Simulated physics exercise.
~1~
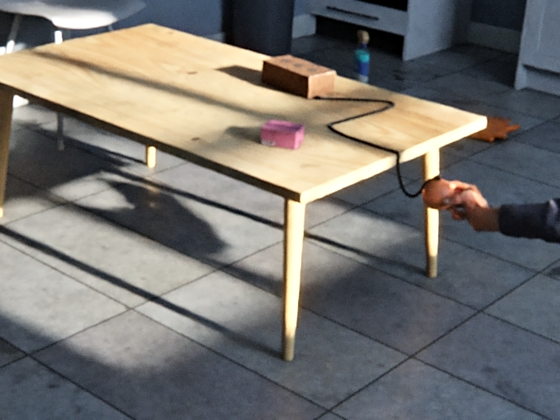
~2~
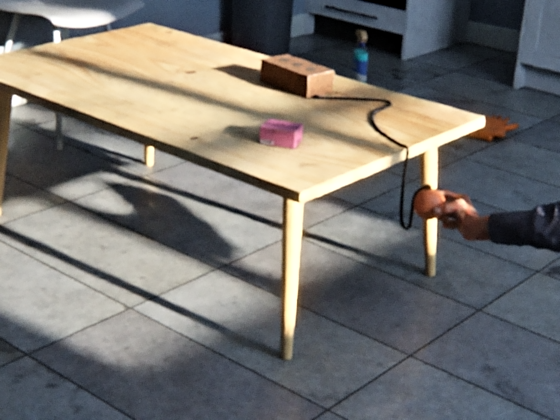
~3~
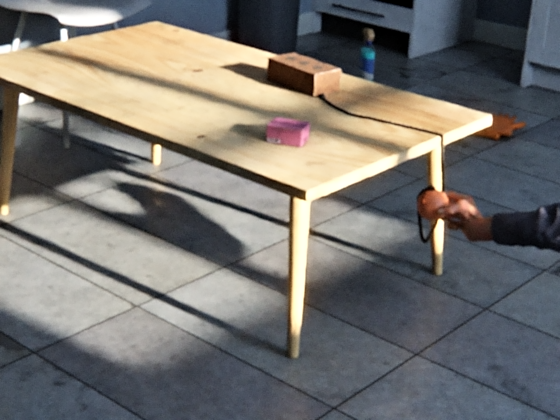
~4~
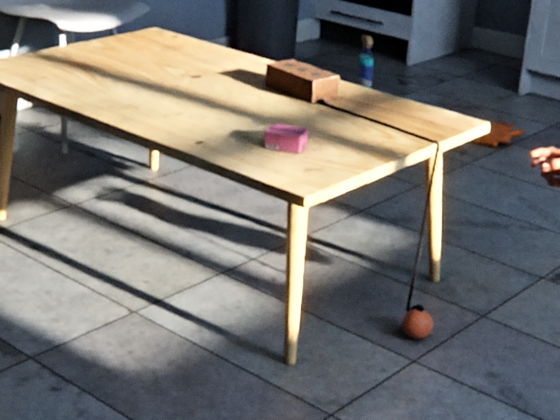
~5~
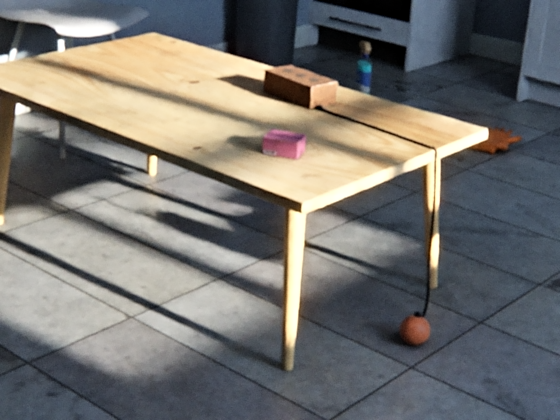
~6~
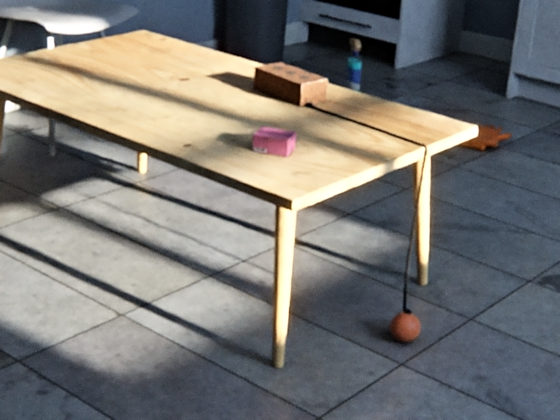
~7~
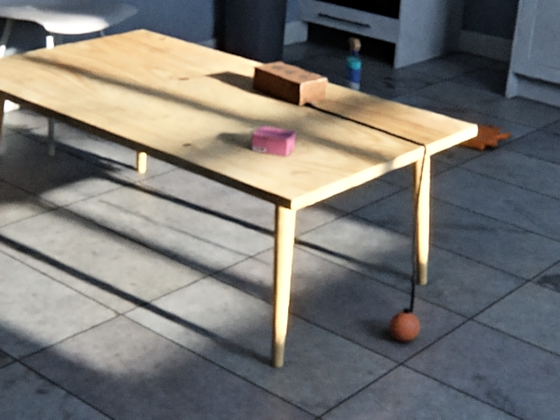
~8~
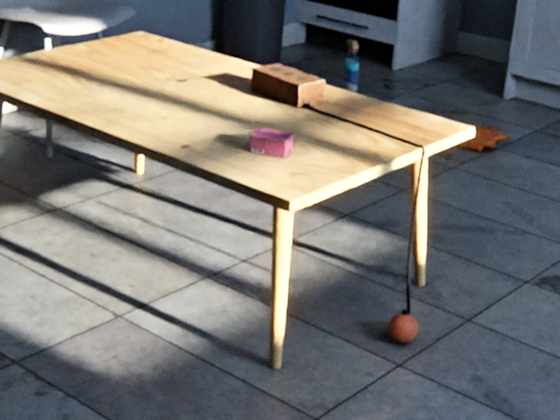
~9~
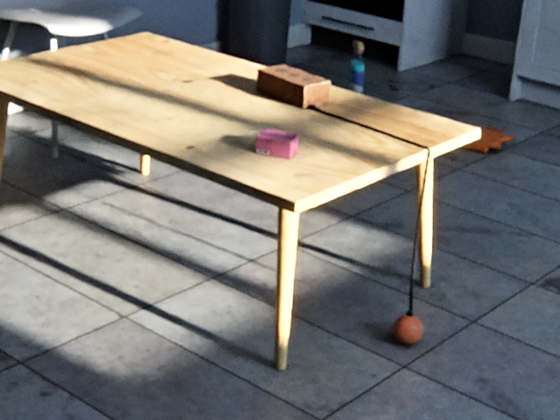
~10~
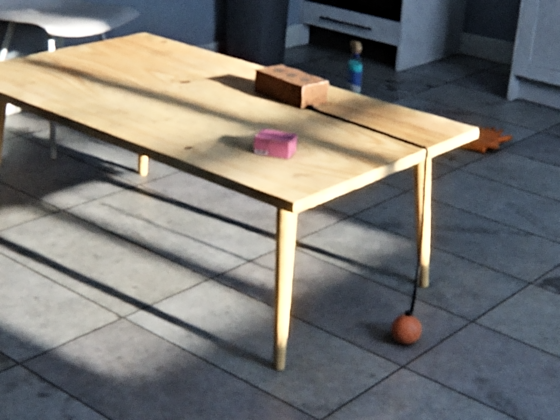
A hand lowers a corded orange past the table edge and releases it to the floor.
